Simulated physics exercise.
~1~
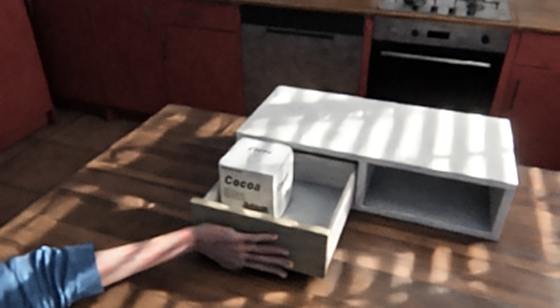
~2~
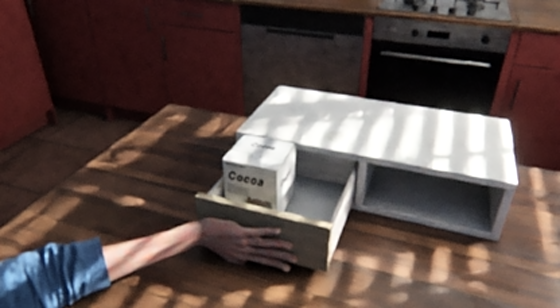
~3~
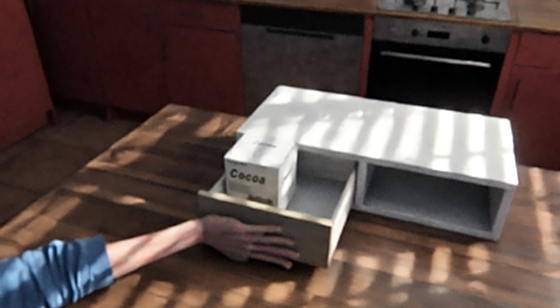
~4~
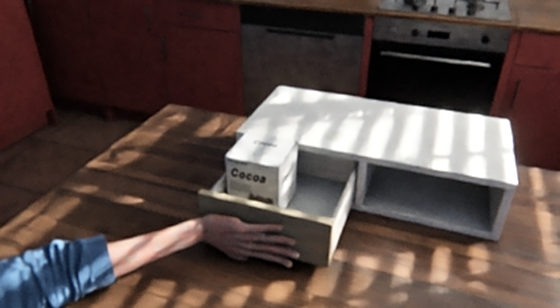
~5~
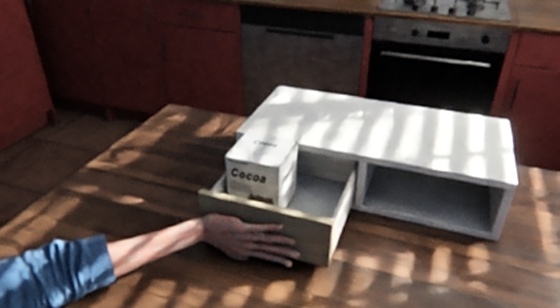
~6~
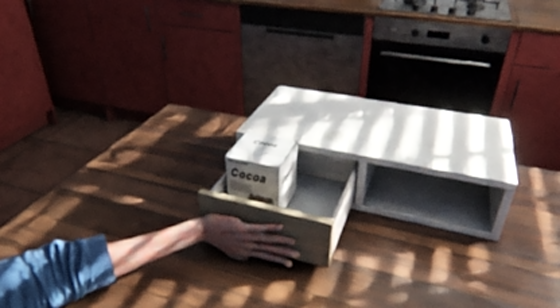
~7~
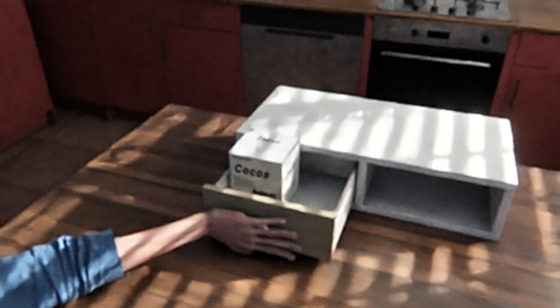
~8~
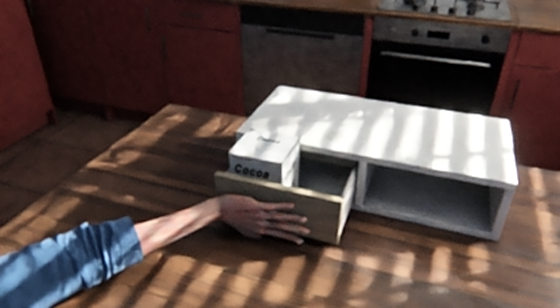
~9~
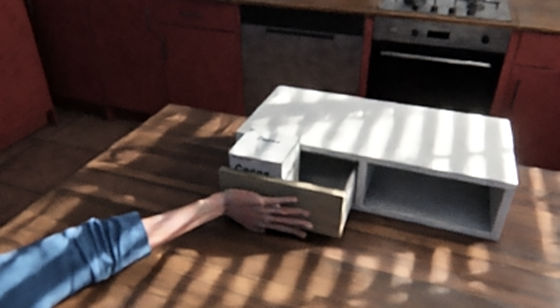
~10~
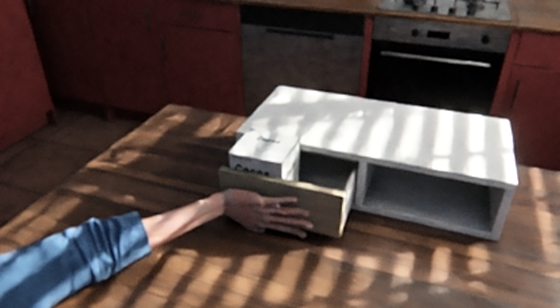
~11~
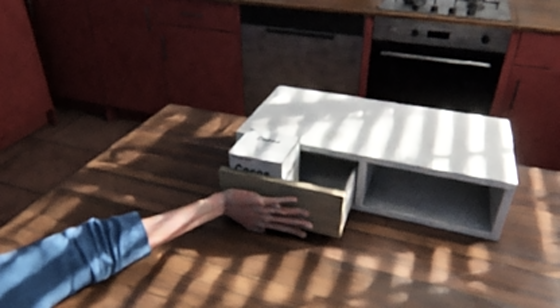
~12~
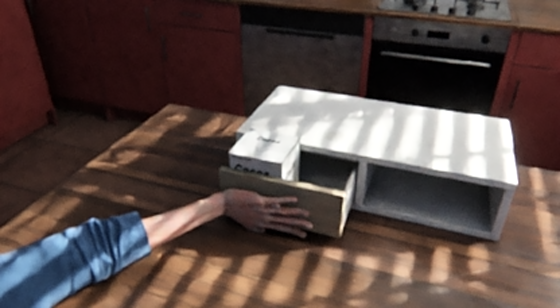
At the start, a hand in a blue sleeve rests against the front of an open drawer in a low white cabinet on a sunlit wooden table, with a white box labelled Cocoa standing inside. The hand nudges the drawer a little way inward, carrying the box with it, then holds still for a while. Next it pushes again, and the drawer slides further in as the box's label sinks mostly behind the drawer front. The box comes up close to the cabinet, and the movement stops. At the end, the hand stays pressed on the front, but the drawer remains partly open.
